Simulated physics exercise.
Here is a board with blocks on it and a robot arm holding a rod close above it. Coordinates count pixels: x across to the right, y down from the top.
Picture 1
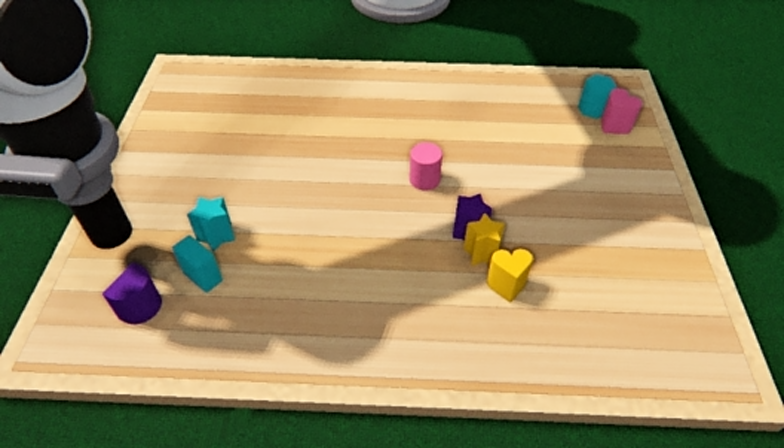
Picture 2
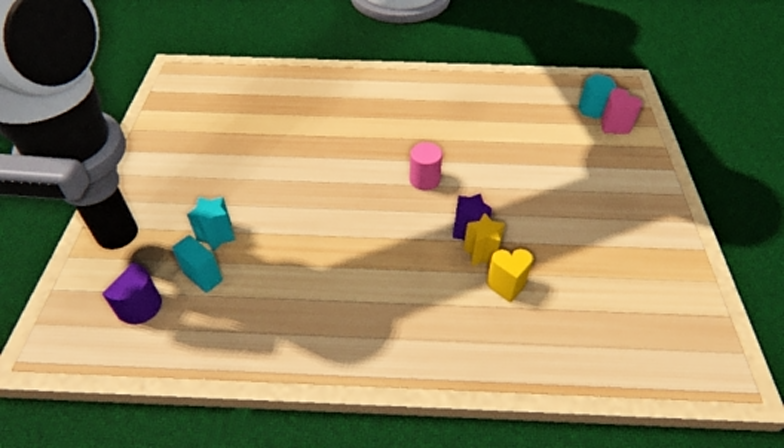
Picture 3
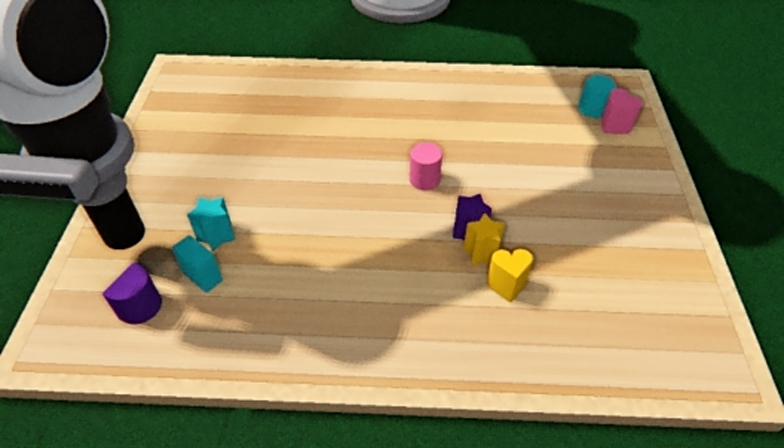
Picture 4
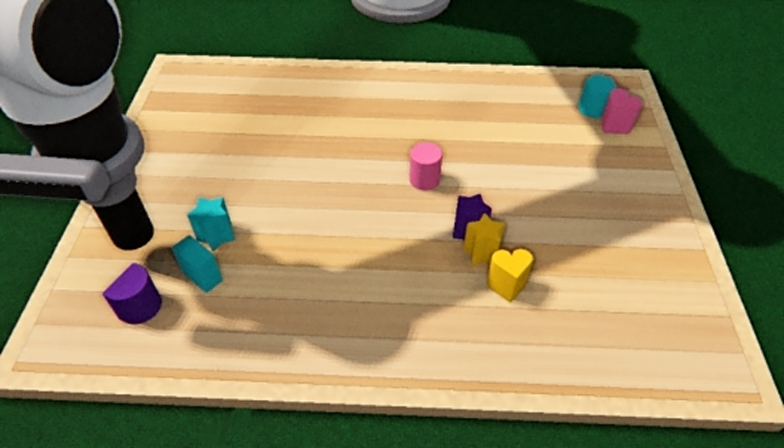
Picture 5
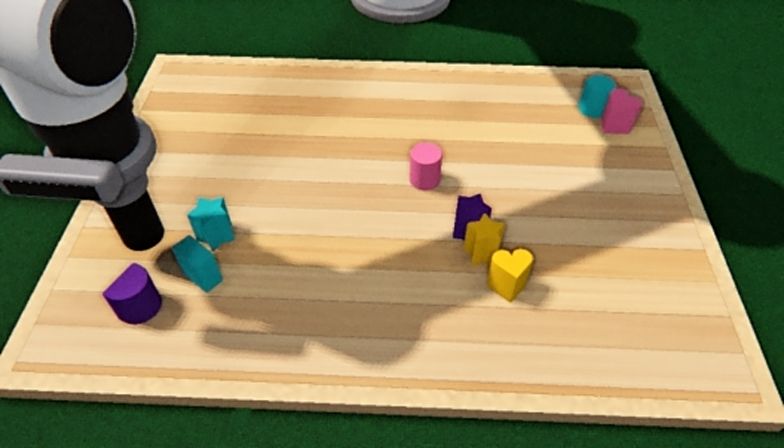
At first, a robot arm holds a dark rod over the left side of a wooden board scattered with purple, turquoise, pink and yellow blocks. The rod then shifts slowly a short way to the right, drawing closer to the two turquoise blocks, while all the blocks stay still.
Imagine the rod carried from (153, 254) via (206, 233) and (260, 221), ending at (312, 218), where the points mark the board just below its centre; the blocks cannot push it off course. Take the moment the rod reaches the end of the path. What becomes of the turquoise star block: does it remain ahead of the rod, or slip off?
Prediction: Still leading.
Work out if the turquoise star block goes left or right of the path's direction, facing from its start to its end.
It is displaced to the right.
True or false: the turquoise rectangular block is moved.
It is false.
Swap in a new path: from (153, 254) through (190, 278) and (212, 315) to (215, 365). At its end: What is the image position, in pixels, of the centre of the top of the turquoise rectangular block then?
The middle of the upper face of the turquoise rectangular block will lie at about (247, 274) in the picture.
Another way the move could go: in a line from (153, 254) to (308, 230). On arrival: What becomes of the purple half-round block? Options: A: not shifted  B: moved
That would be A.
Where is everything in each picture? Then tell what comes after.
Tip of the rod at (113, 235), middles of tops, turquoise rectangular block at (192, 250), turquoise star block at (208, 209), in the first picture.
Rod at (118, 235), nothing pushed, in the second picture.
Rod at (126, 236), nothing pushed, in the third picture.
Rod at (134, 236), nothing pushed, in the fourth picture.
Rod at (145, 237), turquoise rectangular block at (192, 250), turquoise star block at (208, 209), in the fifth picture.
On the path given first. One third of the way, rod at (201, 215); turquoise star block at (240, 201), turned 15° clockwise.
Two thirds of the way, rod at (255, 203); turquoise star block at (286, 199), turned 65° clockwise.
At the end, rod at (310, 200); turquoise rectangular block unmoved; turquoise star block at (341, 199), turned 70° clockwise.
